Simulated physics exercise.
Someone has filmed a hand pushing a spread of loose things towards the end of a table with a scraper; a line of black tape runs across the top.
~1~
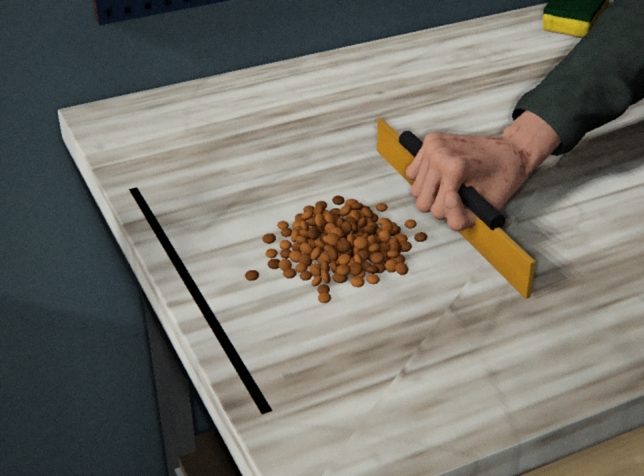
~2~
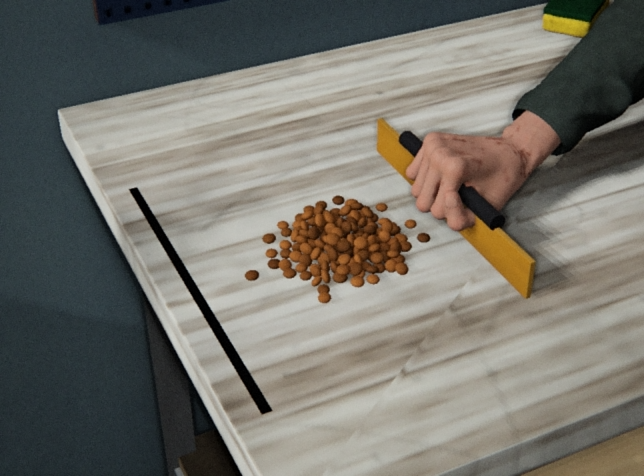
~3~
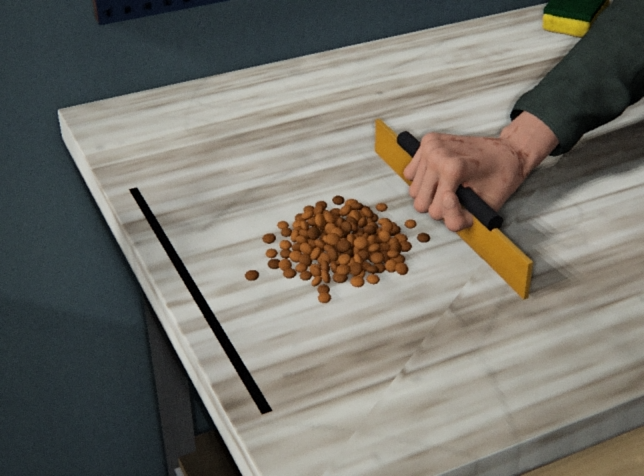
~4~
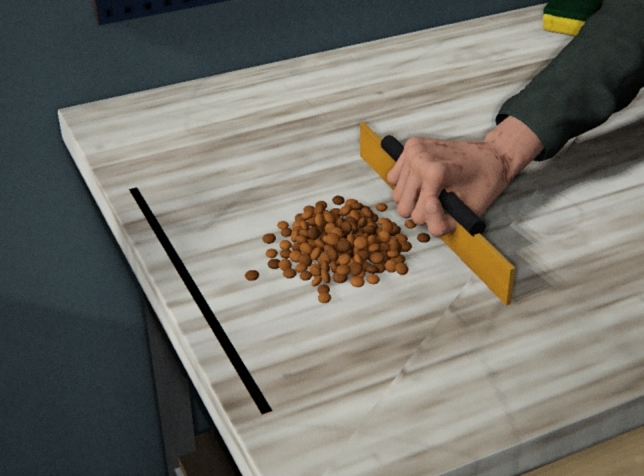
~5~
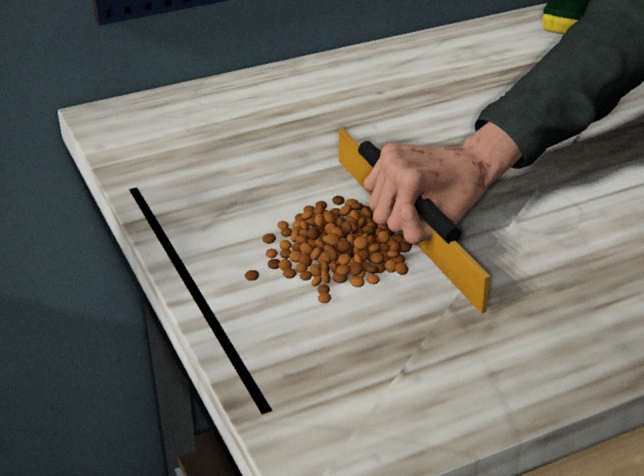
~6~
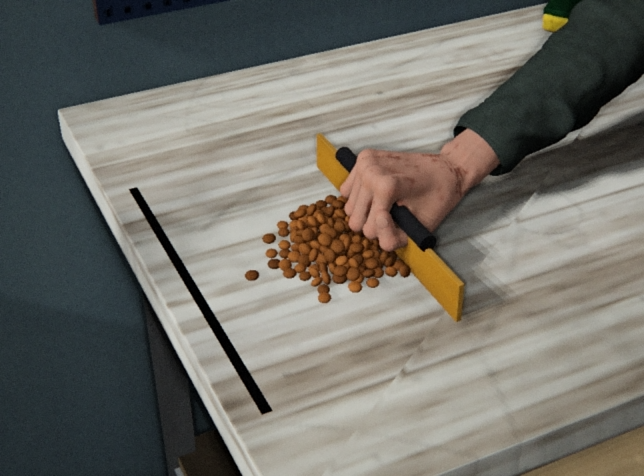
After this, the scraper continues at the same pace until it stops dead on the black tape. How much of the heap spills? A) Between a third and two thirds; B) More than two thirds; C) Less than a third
Answer: B.
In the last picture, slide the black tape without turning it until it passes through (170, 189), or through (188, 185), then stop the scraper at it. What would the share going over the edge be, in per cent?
Note: Case one 30 in a hundred; case two 10 in a hundred.
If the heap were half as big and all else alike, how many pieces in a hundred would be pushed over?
I'd put it at around 70 per cent.
Soon, scraper still moving, near (284, 229); heap all on the table, its front near (189, 286).
A while on, scraper stopped at the black tape; heap about two thirds over the edge.
Towards the end, scraper stopped at the black tape; heap most over the edge.
Finally, scraper stopped at the black tape; heap most over the edge.
